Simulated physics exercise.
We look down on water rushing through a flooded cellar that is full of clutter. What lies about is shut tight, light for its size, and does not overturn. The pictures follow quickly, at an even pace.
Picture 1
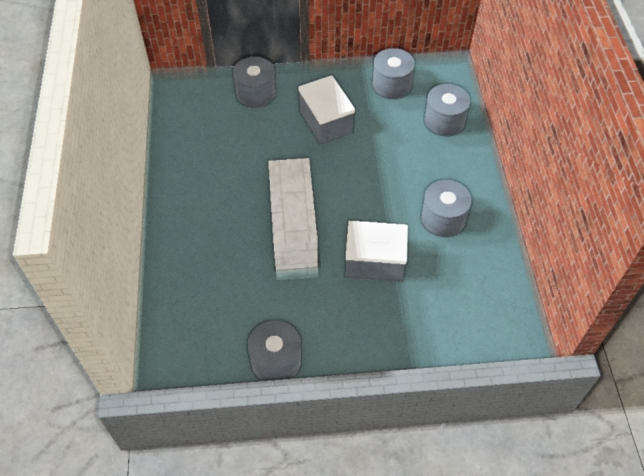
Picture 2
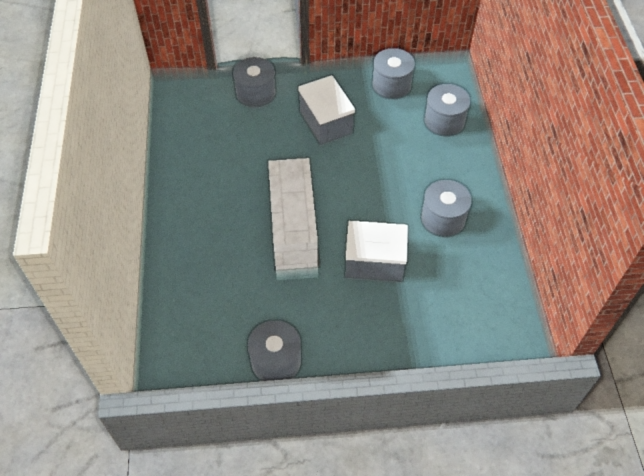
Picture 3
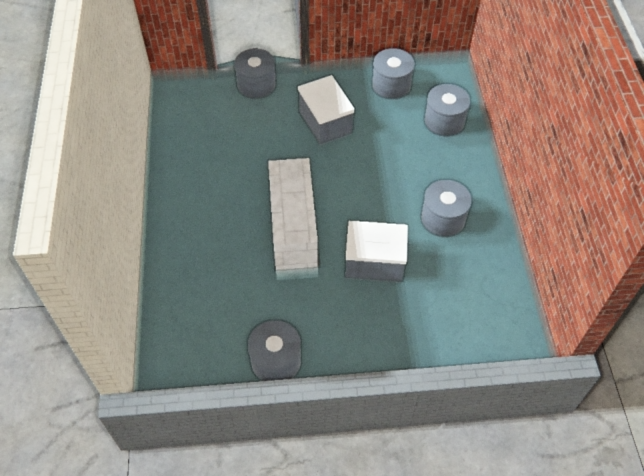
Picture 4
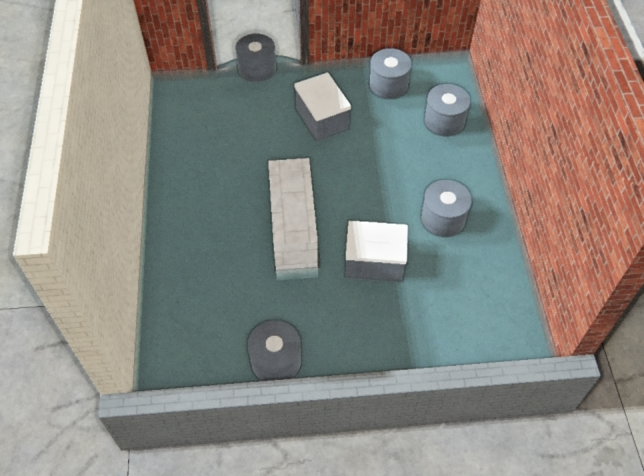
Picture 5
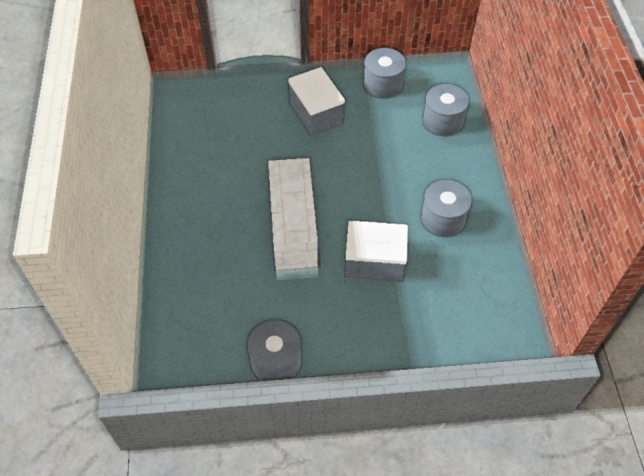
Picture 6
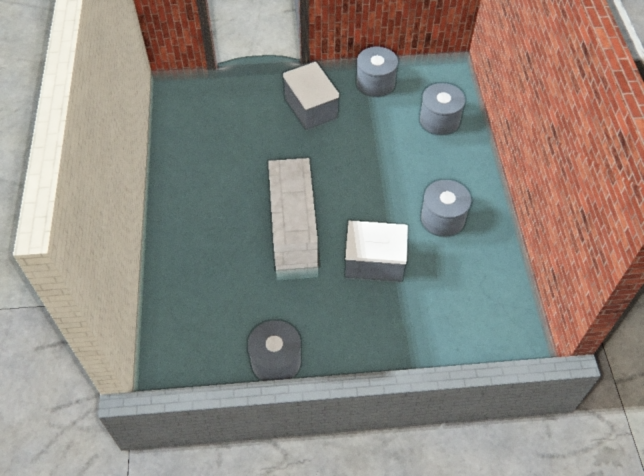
The dark panel in the back wall of a flooded, brick-walled room gives way to an open gap, and the round tub nearest it slides into the opening and out of sight. Then the upper pale-topped box and the round tub to its right drift slightly leftward, while most other objects stay put.
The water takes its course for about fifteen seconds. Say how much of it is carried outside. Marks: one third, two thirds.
Share: From one to two thirds.
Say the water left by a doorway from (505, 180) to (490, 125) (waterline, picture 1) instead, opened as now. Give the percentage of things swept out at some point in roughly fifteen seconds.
Near 70 in a hundred.
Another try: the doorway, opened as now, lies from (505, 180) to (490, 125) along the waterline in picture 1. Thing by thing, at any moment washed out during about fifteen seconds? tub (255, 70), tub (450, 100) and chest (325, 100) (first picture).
As listed: Inside, washed out, yes.
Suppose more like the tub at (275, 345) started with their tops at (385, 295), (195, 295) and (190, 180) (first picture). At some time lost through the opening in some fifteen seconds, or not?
In that order: Still in, no, out.
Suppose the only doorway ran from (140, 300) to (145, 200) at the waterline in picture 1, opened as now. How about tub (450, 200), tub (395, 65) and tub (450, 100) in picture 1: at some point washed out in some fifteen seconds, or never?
As listed: Still in, no, stays.
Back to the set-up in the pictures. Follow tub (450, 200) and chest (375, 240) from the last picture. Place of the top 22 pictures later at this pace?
Around (411, 139) and (347, 176).
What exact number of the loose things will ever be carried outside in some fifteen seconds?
That makes 3.
A moment on, 1 of 7 are out; 6 afloat.
Next, 3 of 7 are out; 4 afloat.
Later, 3 of 7 are out; 4 afloat.
In the end, 3 of 7 are out; 4 afloat.
